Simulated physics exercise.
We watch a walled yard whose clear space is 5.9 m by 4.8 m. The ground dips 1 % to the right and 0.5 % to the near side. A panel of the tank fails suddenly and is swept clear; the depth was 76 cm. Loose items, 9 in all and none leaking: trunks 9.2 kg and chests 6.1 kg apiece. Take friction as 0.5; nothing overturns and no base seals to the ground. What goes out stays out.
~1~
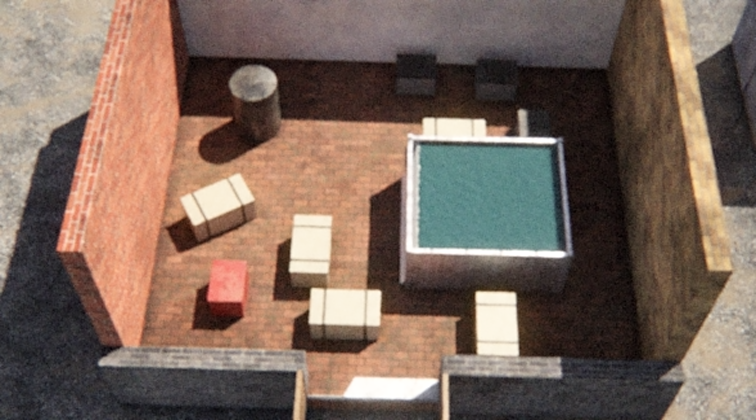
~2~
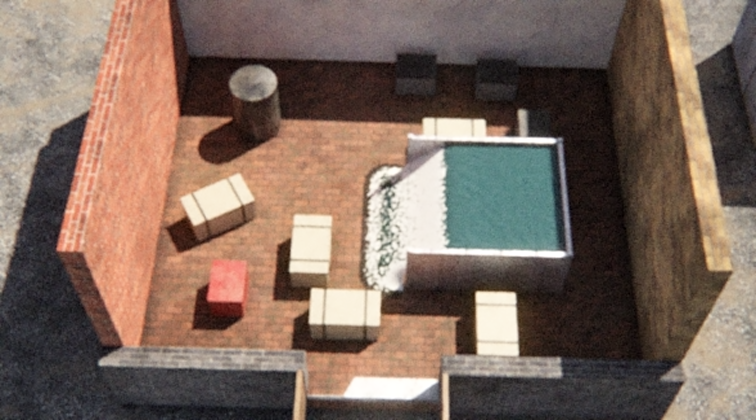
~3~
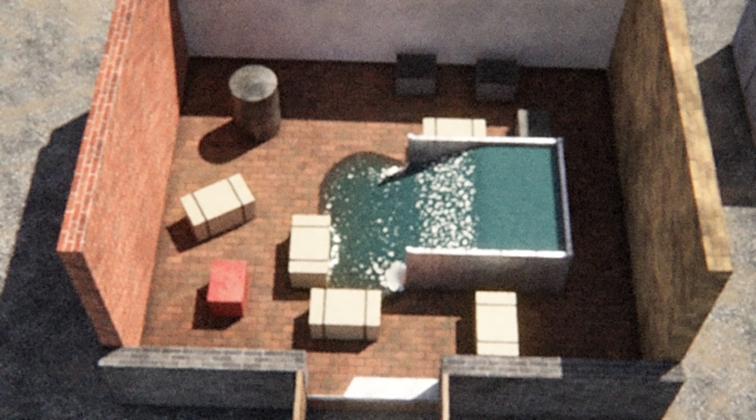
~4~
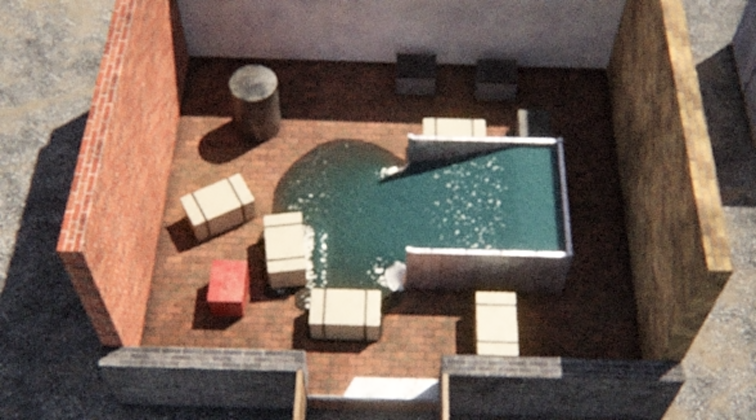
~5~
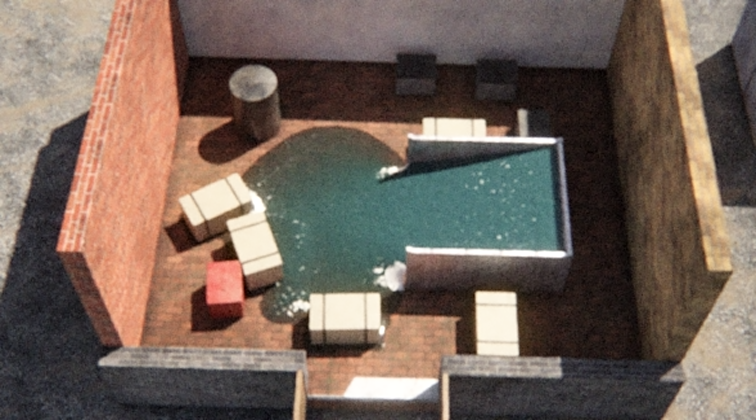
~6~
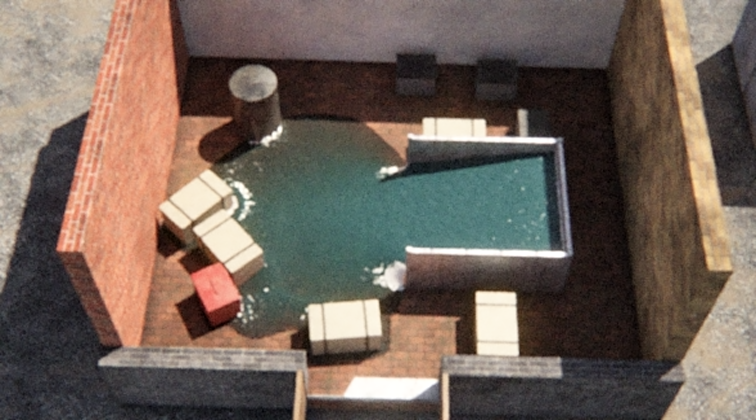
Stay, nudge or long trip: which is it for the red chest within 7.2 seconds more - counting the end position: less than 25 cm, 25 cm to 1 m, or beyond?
Red chest travels far.
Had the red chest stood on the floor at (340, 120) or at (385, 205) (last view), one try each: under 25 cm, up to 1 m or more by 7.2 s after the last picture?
In that order: It gets carried off; it ends far away.
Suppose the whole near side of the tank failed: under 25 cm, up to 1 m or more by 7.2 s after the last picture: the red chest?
In that case the red chest ends far away.
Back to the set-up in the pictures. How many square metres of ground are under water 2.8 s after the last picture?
Some 20 m2.
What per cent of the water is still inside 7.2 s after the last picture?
About 92 per cent.
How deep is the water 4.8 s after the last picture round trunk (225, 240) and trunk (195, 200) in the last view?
Roughly 7 and 10 cm.
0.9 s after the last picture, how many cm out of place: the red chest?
Roughly 100 cm by then.
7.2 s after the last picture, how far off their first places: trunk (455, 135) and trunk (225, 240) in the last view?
In that order: 150 cm, 350 cm.
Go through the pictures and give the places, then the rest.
The red chest at (227, 281) rests on the ground; 3.0 m2 under water; 0 of 9 have shifted, in the first picture.
The red chest at (227, 281) rests on the ground; 3.9 m2 under water; 0 of 9 have shifted, in the second picture.
The red chest at (227, 281), on the bottom; 5.2 m2 under water; 0 of 9 have shifted, in the third picture.
The red chest at (227, 281) rests on the ground; water covers 6.6 m2; 1 of 9 have shifted, in the fourth picture.
The red chest at (224, 282) rests on the ground, 4 cm from its start; water covers 8.2 m2; 2 of 9 have shifted, in the fifth picture.
The red chest at (215, 286) rests on the ground, 16 cm from its start; water covers 9.9 m2; 4 of 9 have shifted, in the sixth picture.
Then, 0.9 s after the last picture the red chest is near (146, 324), 1.1 m from its start, afloat; 0 of 9 are out; 3 afloat.
Then, 2.8 s after the last picture the red chest is near (230, 326), 0.7 m from its start, afloat; 1 of 9 are out; 3 afloat.
Then, 4.8 s after the last picture the red chest is near (425, 346), 2.5 m from its start, afloat; 1 of 9 are out; 7 afloat.
Then, 7.2 s after the last picture the red chest is near (550, 307), 3.8 m from its start, afloat; 1 of 9 are out; 8 afloat.
